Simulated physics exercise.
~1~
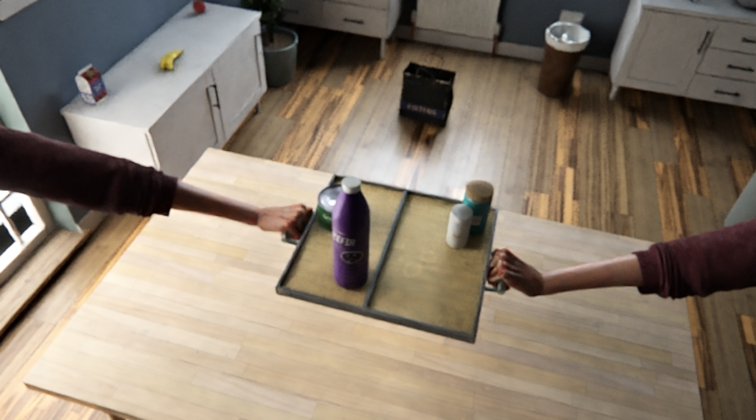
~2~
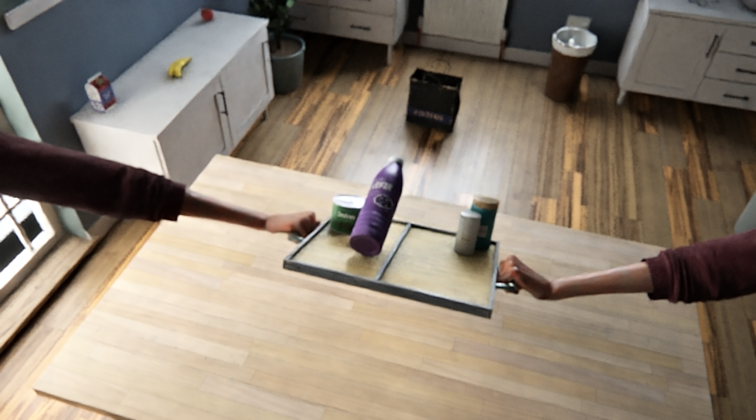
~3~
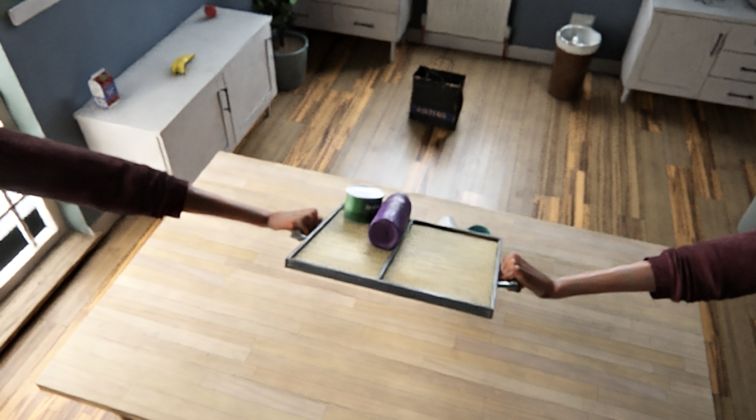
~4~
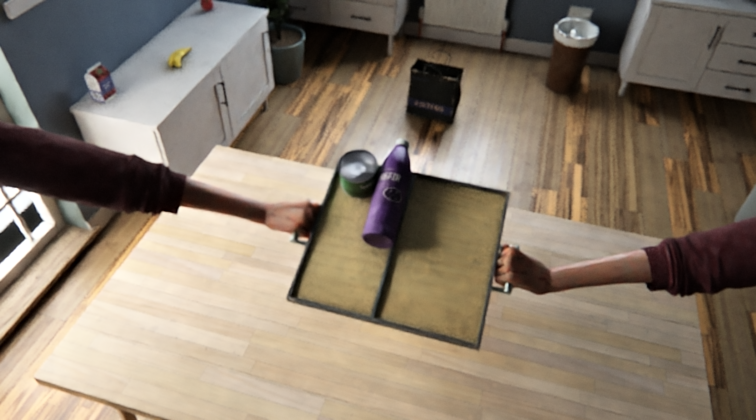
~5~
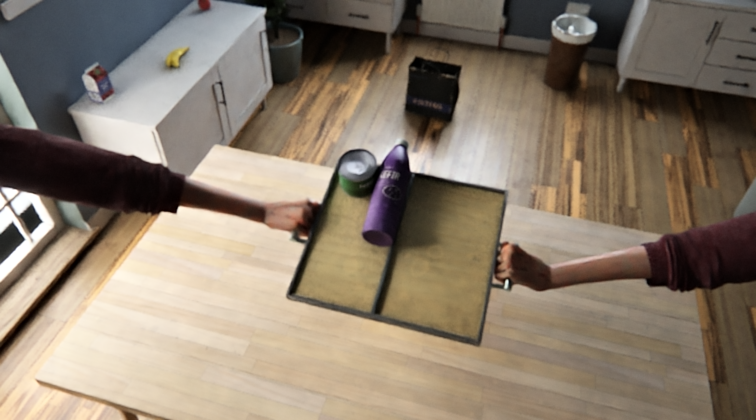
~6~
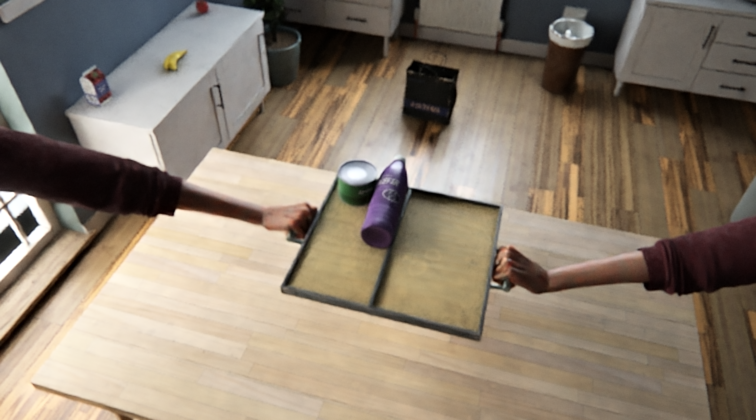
A hand-held tray tips back and forth, toppling a purple bottle and losing two containers.
